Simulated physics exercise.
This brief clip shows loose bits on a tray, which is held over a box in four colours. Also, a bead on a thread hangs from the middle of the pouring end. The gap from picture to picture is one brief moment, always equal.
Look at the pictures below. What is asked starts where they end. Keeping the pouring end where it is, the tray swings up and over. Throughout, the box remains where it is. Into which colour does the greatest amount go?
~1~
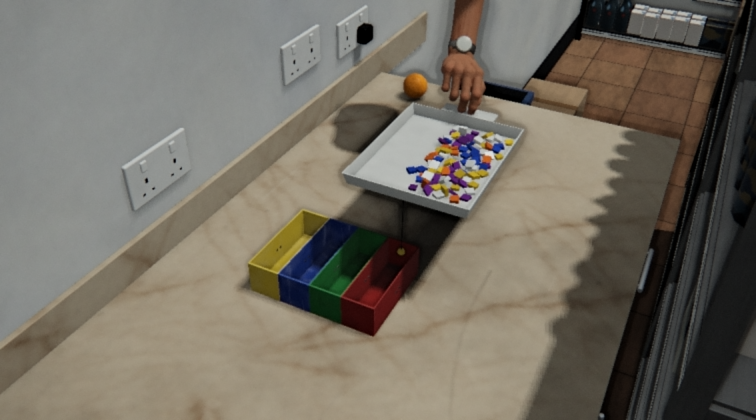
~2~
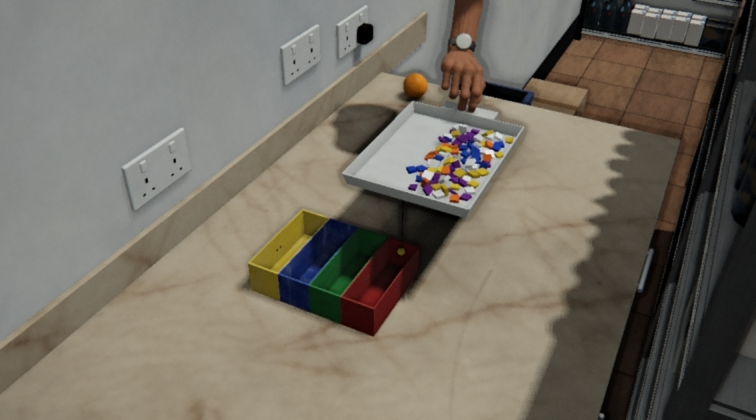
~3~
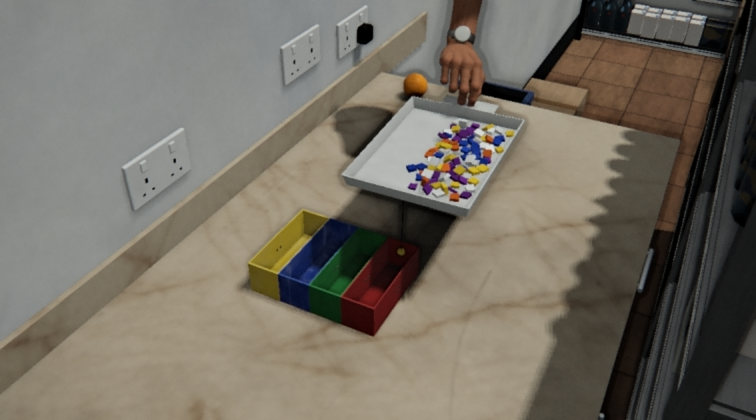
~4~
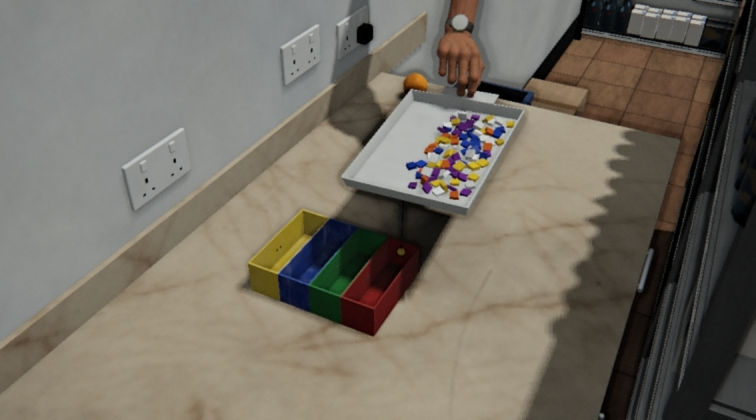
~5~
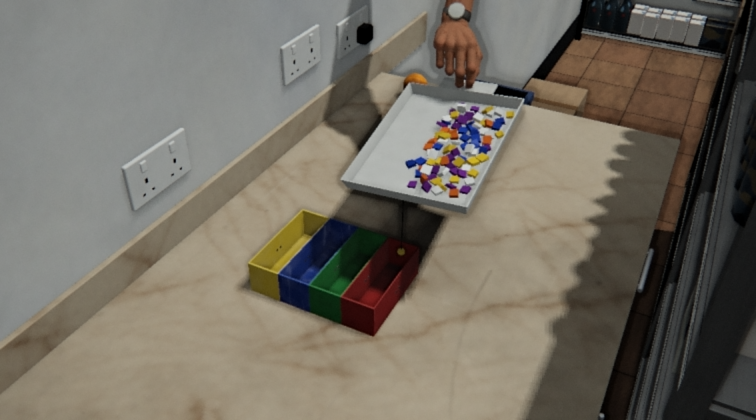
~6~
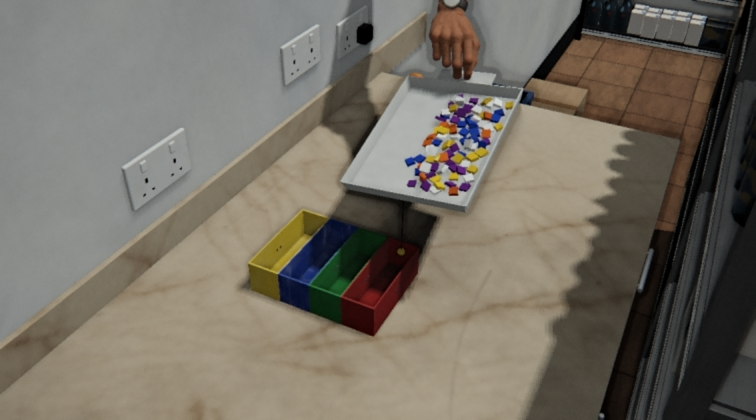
The greatest amount goes into green.
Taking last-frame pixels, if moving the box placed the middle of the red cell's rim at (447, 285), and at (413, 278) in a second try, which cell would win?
In turn: That yellow cell; blue.
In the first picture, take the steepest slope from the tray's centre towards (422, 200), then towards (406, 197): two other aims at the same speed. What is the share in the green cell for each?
First heading 0 %, second heading 20 %.
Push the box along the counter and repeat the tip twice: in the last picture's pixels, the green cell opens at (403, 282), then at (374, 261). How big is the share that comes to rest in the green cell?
First try: Roughly 10 per cent; second try: Roughly 20 per cent.
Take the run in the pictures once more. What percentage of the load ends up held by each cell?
The yellow cell holds about 0 %, the blue cell about 20 %, the green cell about 60 % and the red cell about 20 %.
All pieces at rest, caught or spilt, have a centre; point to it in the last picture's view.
Around (352, 277).
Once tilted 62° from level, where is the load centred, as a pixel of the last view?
I'd mark the middle close to (378, 178).
Soon after the last picture, tray tipped steeply; nearly all on the tray; a stray few falling or outside the box.
A little later, tray tipped past a quarter turn; about a third on the tray; about a quarter in the green cell; a small part in the blue cell; a small part in the red cell; a stray few in the yellow cell; about a quarter falling or outside the box.
Later still, tray tipped past a quarter turn; about two thirds in the green cell; about a quarter in the blue cell; about a quarter in the red cell; a stray few in the yellow cell.
At rest, tray tipped past a quarter turn; about two thirds in the green cell; about a quarter in the blue cell; about a quarter in the red cell; a stray few in the yellow cell.
